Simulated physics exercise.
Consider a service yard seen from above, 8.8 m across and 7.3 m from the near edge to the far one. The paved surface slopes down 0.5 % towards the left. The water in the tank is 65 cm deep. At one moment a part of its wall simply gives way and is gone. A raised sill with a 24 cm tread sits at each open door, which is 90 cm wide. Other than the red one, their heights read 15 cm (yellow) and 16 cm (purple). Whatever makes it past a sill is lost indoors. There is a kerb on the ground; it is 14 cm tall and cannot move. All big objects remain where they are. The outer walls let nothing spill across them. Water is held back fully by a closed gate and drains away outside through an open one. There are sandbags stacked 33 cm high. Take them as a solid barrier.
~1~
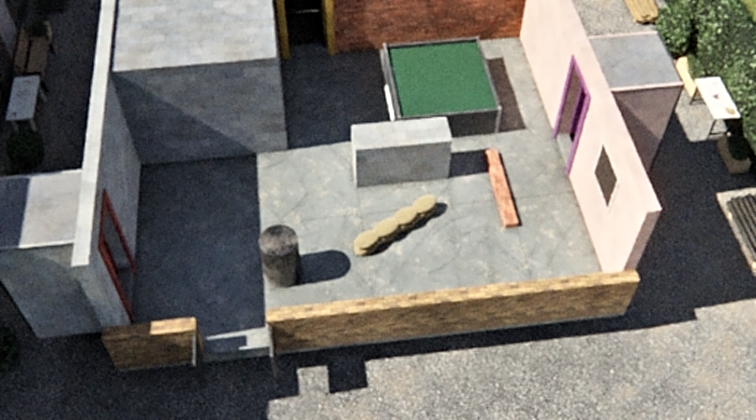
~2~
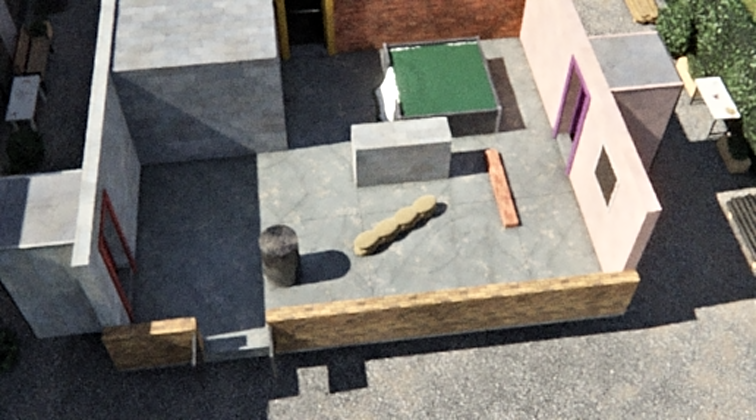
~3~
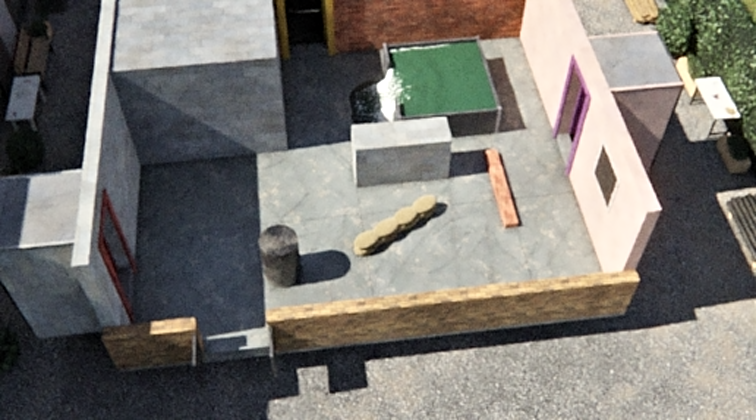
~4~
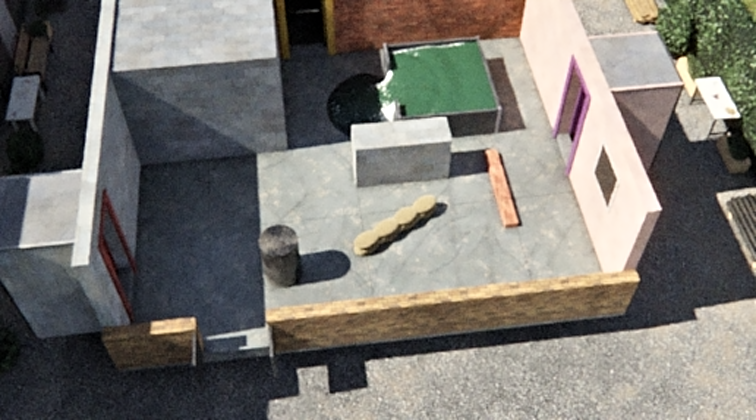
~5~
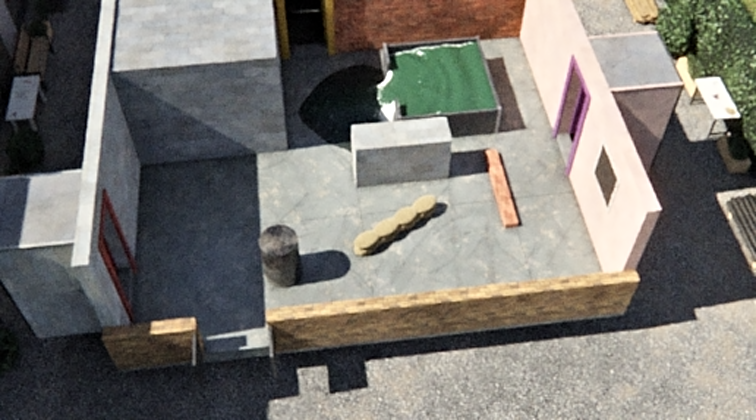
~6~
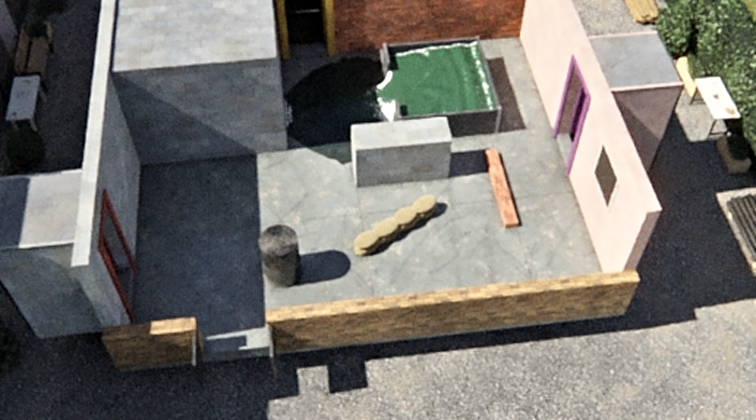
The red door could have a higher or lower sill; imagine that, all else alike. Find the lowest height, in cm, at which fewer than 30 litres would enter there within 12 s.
I would say 6.5 cm.
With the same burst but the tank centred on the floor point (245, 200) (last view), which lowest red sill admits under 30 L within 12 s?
Some 11.0 cm.
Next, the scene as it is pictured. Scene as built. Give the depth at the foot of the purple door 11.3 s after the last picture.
About 4.0 centimetres.
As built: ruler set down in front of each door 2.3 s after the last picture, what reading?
Depths in cm: Yellow 27, red 0, purple 0.
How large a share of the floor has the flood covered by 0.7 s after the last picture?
Wet share: Near 15 %.
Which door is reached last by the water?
Purple.
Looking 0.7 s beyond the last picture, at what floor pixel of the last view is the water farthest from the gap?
The tip of the flood lies near (255, 182).
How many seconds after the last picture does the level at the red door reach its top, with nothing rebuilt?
At roughly 4.5 s.
Then, 0.7 s after the last picture water covers 15 % of the floor, deepest (40 cm) near (288, 60); it has not reached the red door.
Then, 2.3 s after the last picture water covers 35 % of the floor, deepest (30 cm) near (288, 60); it has not reached the red door.
Then, 11.3 s after the last picture water covers 95 % of the floor, deepest (10 cm) near (140, 180); 7 cm at the red door, 0 litres in over its 24 cm sill.
At the red door as built, the water peaked near 11 cm, 4.5 s after the last picture.
With a sill of 6 cm, 46 litres would have come in within the 12 s; with 8 cm, 11 litres. So under 30 litres takes about 6.5 cm.
